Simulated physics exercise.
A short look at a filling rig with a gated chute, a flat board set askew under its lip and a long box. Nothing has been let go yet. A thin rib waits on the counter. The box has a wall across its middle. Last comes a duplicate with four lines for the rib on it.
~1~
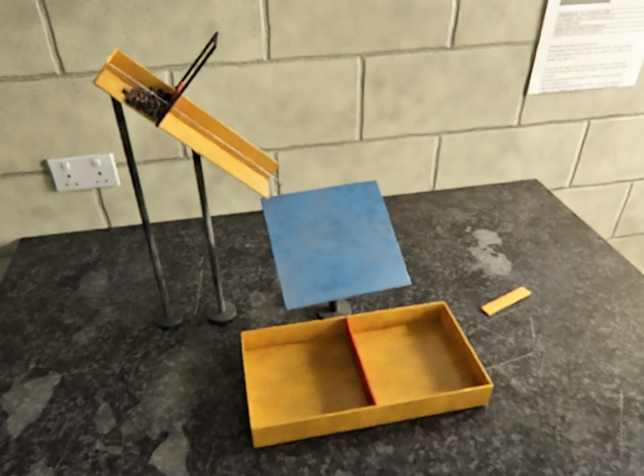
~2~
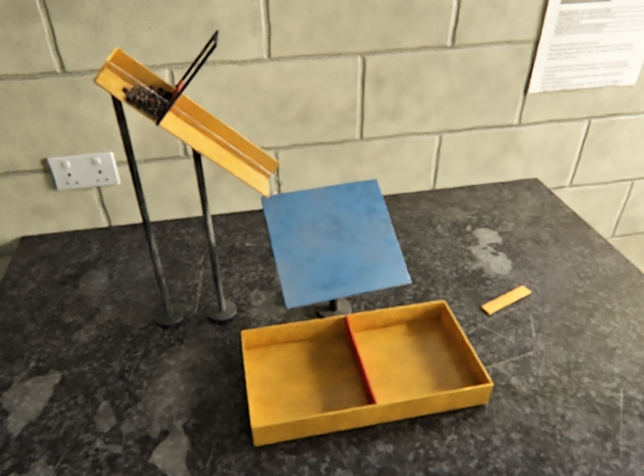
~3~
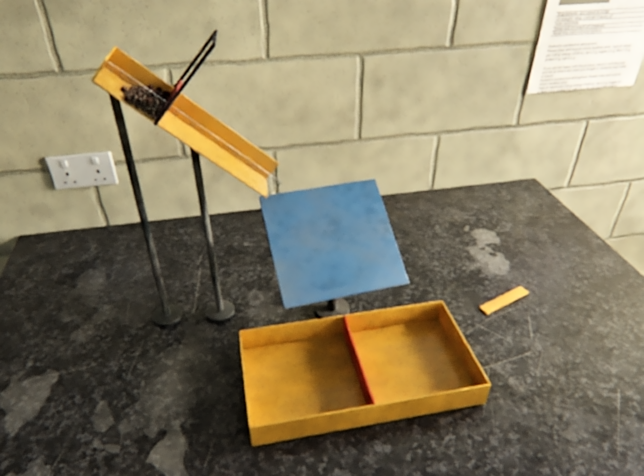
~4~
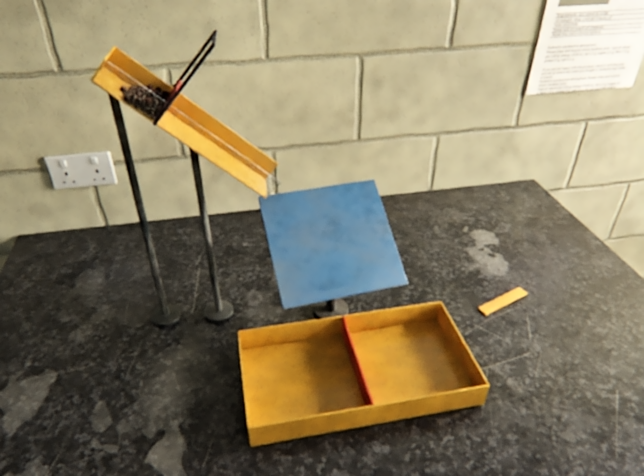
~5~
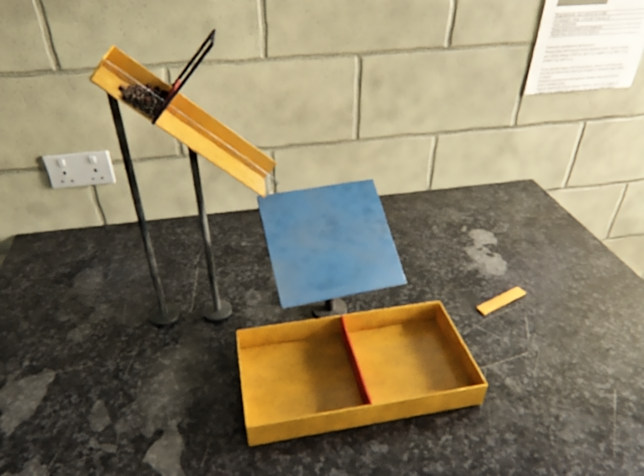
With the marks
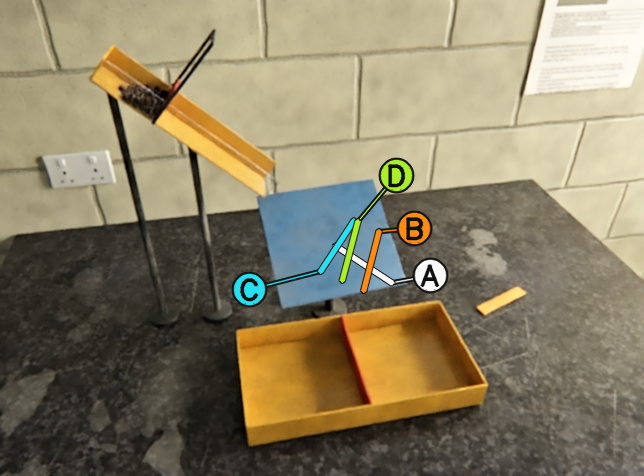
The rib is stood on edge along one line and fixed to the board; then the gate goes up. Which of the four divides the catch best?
Go for B.
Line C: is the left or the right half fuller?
More lands on the left.
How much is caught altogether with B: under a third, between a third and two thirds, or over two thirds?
Over two thirds.
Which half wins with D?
More lands on the left.
On the marked copy, line A from (335, 245) to (391, 282); line B from (379, 231) to (363, 290); line C from (353, 220) to (320, 271); line D from (357, 221) to (342, 280).
For line A, of what is caught, a small part in the left half, most in the right.
For line B, of what is caught, about half in the left half, about half in the right.
For line C, of what is caught, most in the left half, a small part in the right.
For line D, of what is caught, nearly all in the left half, a small part in the right.
